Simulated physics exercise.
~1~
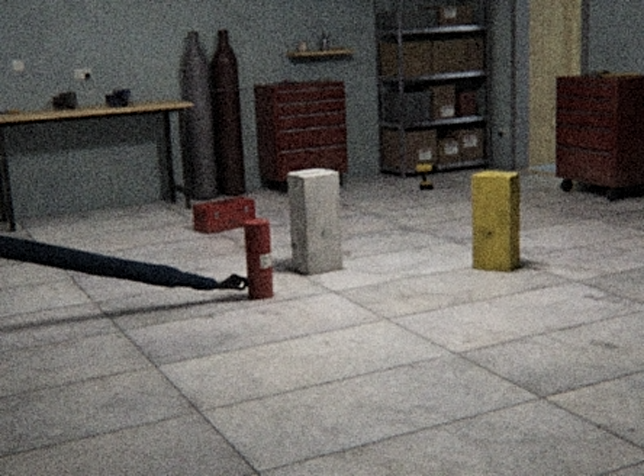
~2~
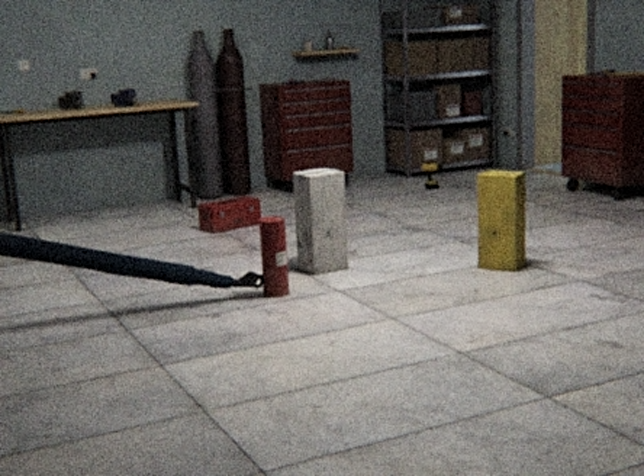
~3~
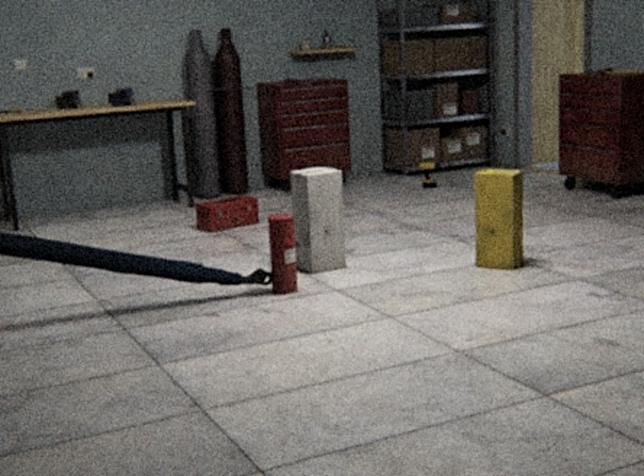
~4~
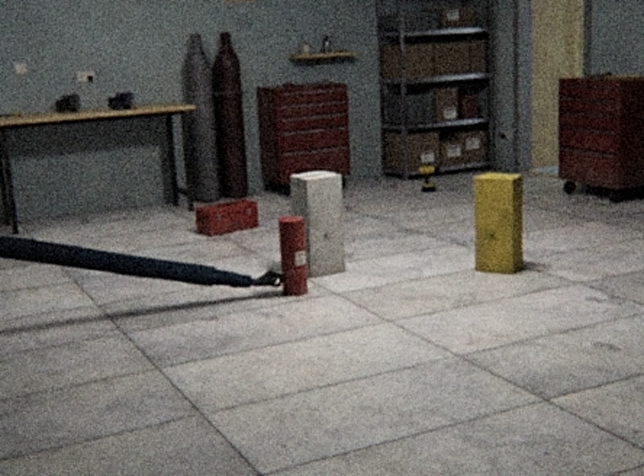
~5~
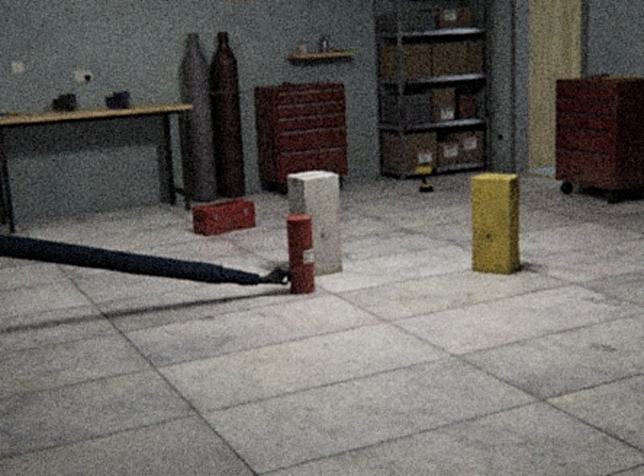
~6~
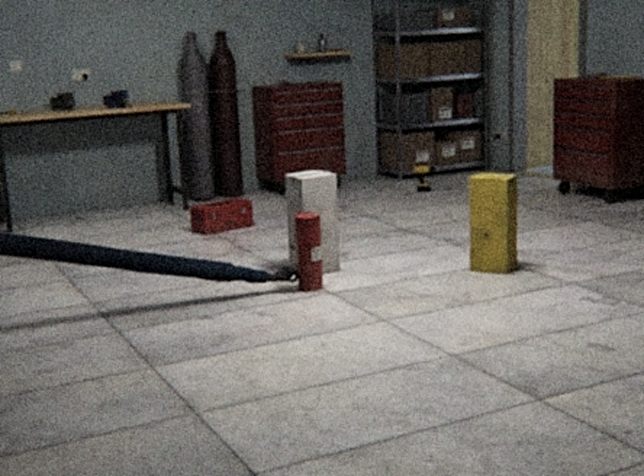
A red canister was slowly pushed to the right across a tiled workshop floor by a long dark arm, staying upright as it slid in front of a white box, while the white box and a yellow box stayed where they stood.
